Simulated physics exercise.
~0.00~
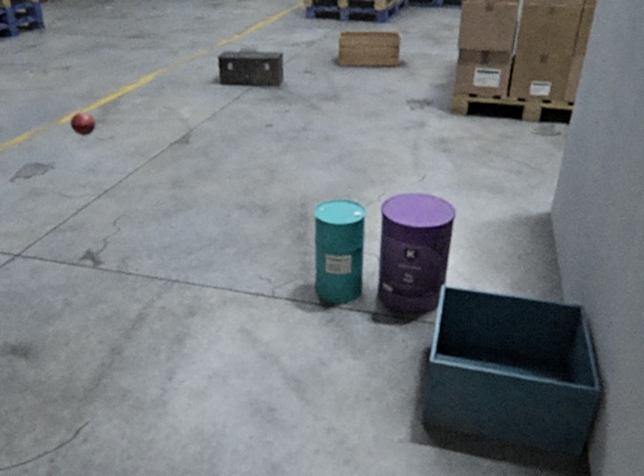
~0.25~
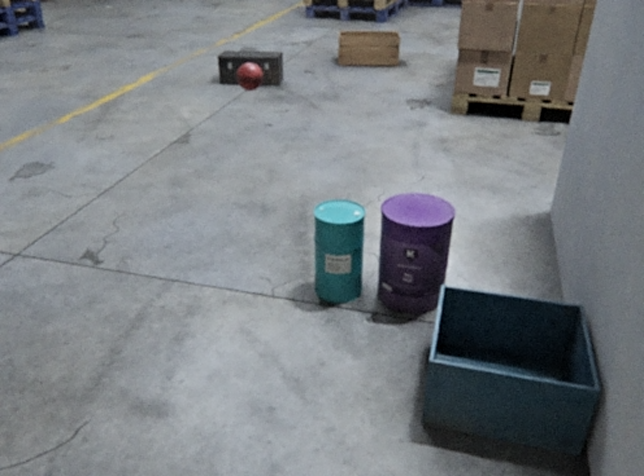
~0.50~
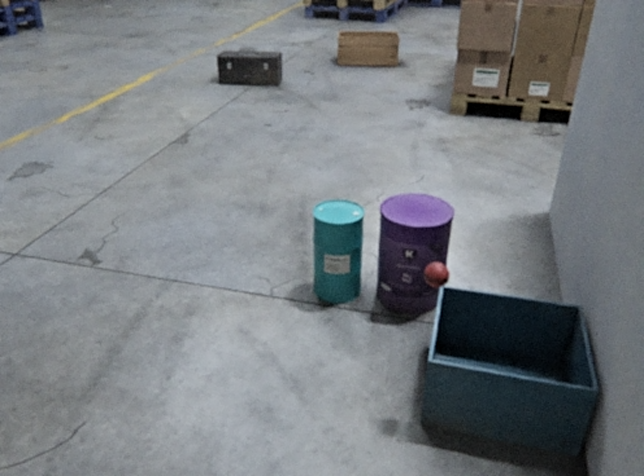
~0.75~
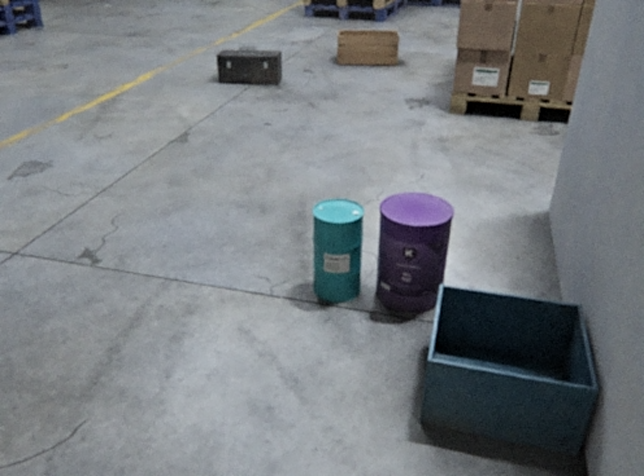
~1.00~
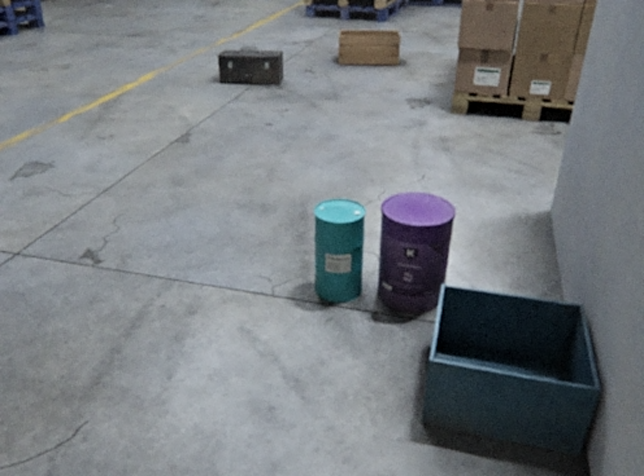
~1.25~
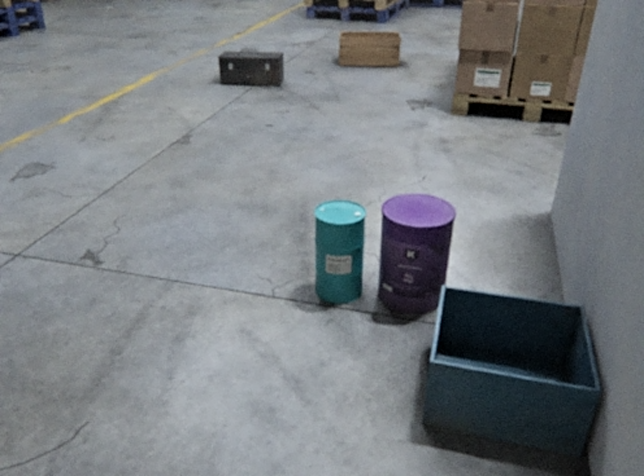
A teal open box stands by two barrels as a red ball flies rightward into it.
